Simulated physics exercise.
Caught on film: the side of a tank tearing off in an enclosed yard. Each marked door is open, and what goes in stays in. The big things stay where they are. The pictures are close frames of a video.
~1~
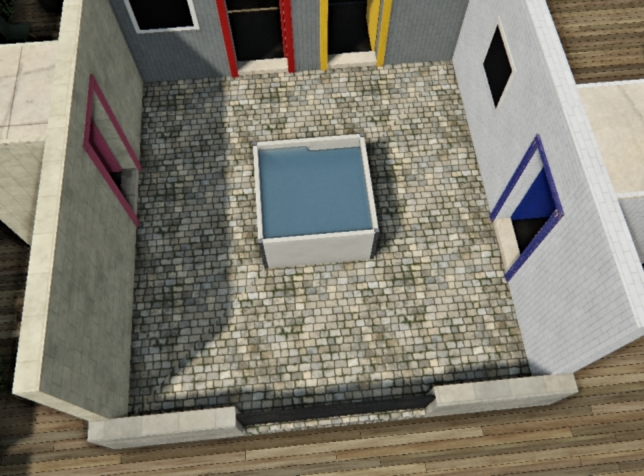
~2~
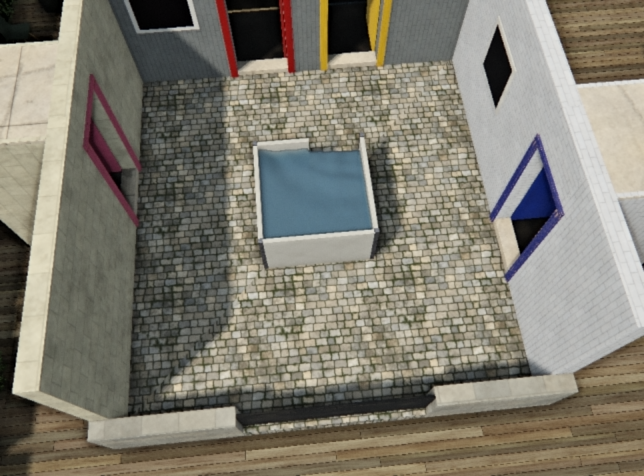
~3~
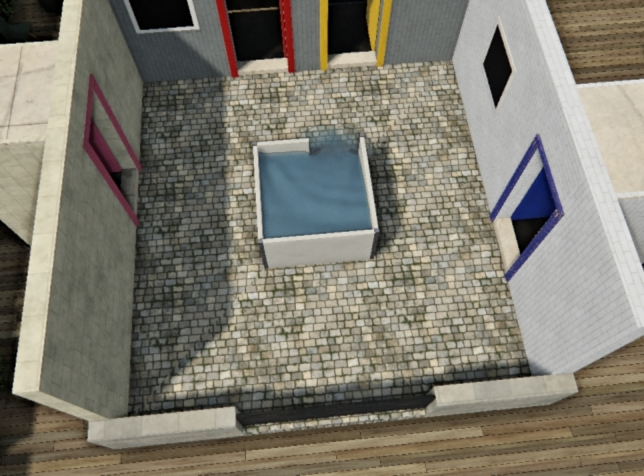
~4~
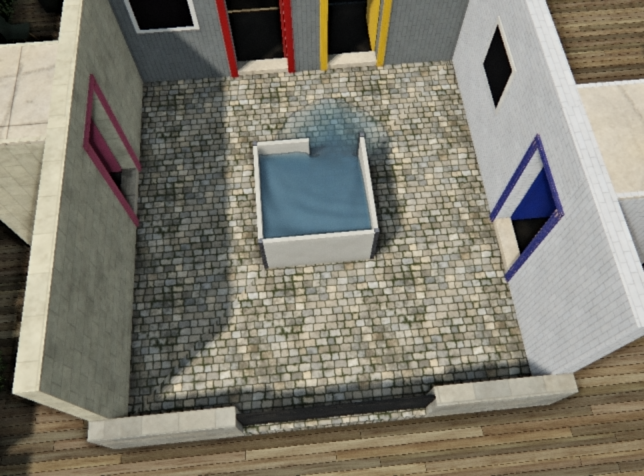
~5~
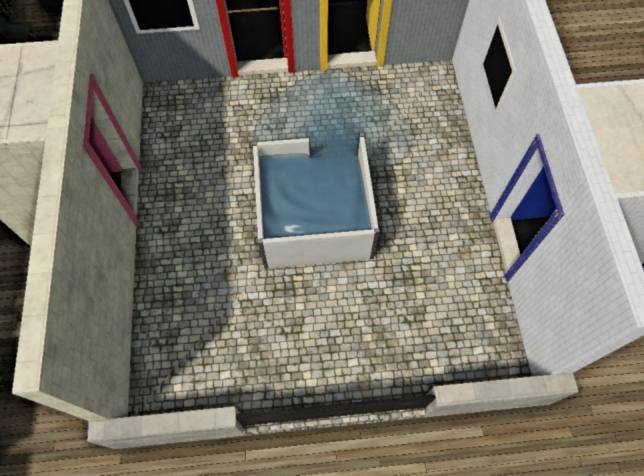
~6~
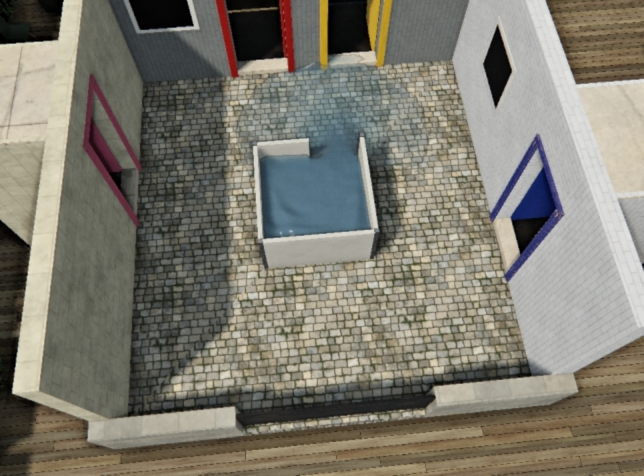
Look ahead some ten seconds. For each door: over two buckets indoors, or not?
One by one: The blue door holds within the limit; the pink door holds within the limit; the yellow door floods; the red door floods.
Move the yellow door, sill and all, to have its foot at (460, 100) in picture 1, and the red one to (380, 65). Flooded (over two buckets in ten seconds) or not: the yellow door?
One by one: Yellow door passes that mark.
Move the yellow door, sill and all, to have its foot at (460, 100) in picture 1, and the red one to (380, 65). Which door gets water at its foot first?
The red one.
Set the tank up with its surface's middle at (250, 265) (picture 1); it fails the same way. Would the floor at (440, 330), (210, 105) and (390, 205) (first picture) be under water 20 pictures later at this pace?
In turn: No water, flooded, dry.
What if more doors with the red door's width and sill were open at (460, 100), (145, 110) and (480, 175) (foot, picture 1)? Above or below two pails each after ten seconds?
In that order: Passes that mark, lets more in, is under.
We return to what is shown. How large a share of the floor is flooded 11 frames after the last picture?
Close to 25 %.
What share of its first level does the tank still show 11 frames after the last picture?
About 46 per cent.
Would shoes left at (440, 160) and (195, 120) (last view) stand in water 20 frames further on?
One after the other: Awash, flooded.
A moment on, water covers 25 % of the floor; the blue door not reached, the pink door not reached, the yellow door far over two buckets in, the red door over two buckets in.
Next, water covers 25 % of the floor; the blue door not reached, the pink door not reached, the yellow door far over two buckets in, the red door over two buckets in.
Then, water covers 50 % of the floor; the blue door wet at the sill, nothing in, the pink door wet at the sill, nothing in, the yellow door far over two buckets in, the red door far over two buckets in.
Later, water covers 85 % of the floor; the blue door wet at the sill, nothing in, the pink door wet at the sill, nothing in, the yellow door far over two buckets in, the red door far over two buckets in.
In the end, water covers 95 % of the floor; the blue door wet at the sill, nothing in, the pink door wet at the sill, nothing in, the yellow door far over two buckets in, the red door far over two buckets in.
